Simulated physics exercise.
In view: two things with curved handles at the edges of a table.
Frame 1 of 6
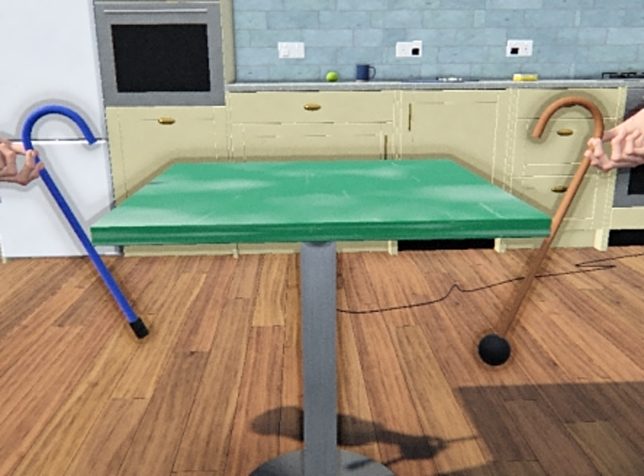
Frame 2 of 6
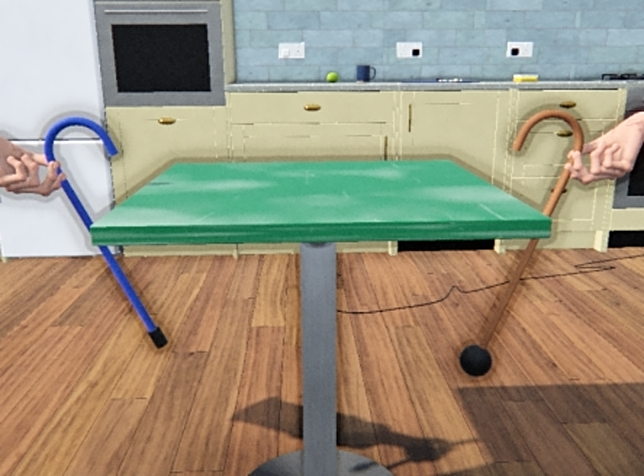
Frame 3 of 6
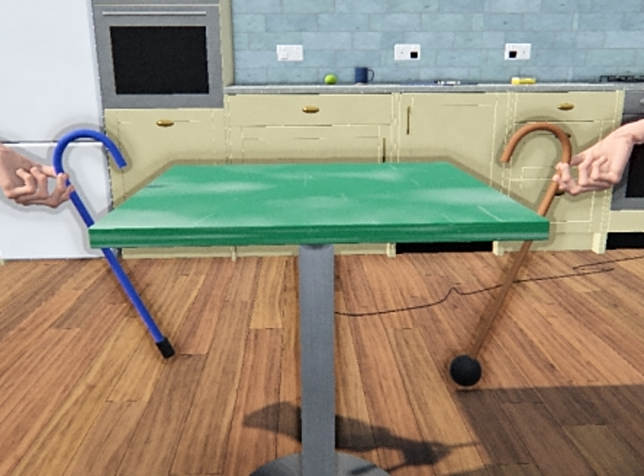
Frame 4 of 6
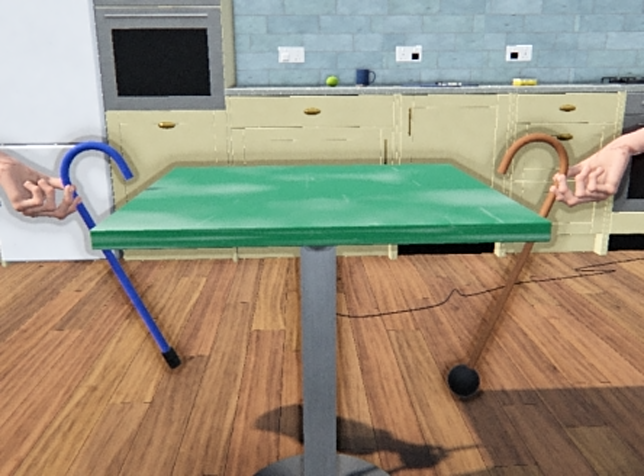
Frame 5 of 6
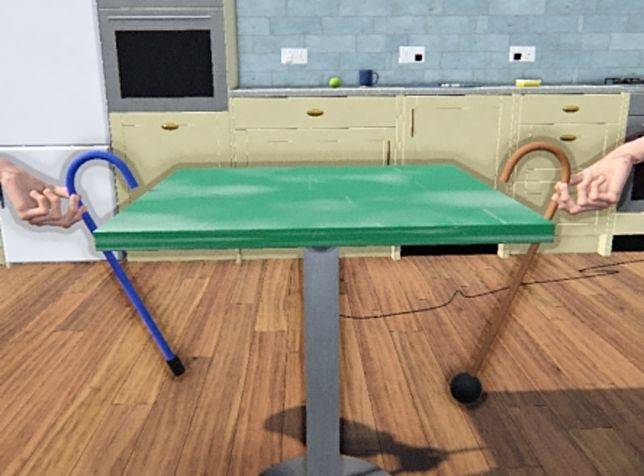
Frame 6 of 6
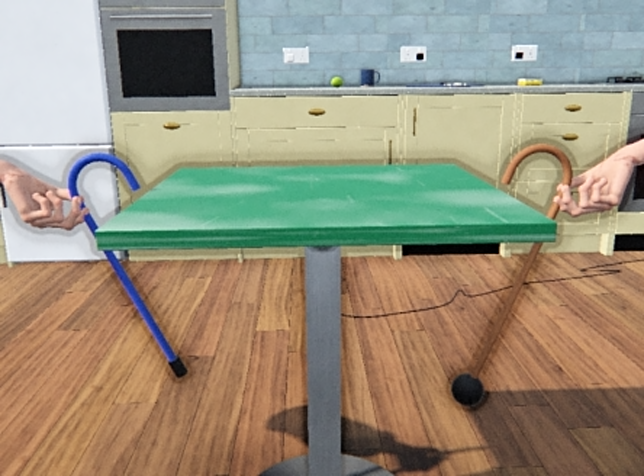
Two hands moving a blue cane and a brown, black-ended object with curved handles inward and down beside a green table.
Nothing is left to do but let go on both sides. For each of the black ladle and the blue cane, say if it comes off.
Result: The black ladle falls away, the blue cane falls away.
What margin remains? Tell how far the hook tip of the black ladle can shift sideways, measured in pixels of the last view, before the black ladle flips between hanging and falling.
Roughly 12 pixels, to the left.
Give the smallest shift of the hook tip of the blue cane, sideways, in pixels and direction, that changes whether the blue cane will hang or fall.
12 pixels to the right.
Then, 0.32 s on from there, black ladle at the bottom near (499, 397); blue cane at the bottom near (160, 426).
Then, 0.50 s on from there, black ladle on its way down near (546, 421); blue cane on its way down near (107, 447).
In the end, the black ladle falls to the floor; the blue cane falls to the floor.
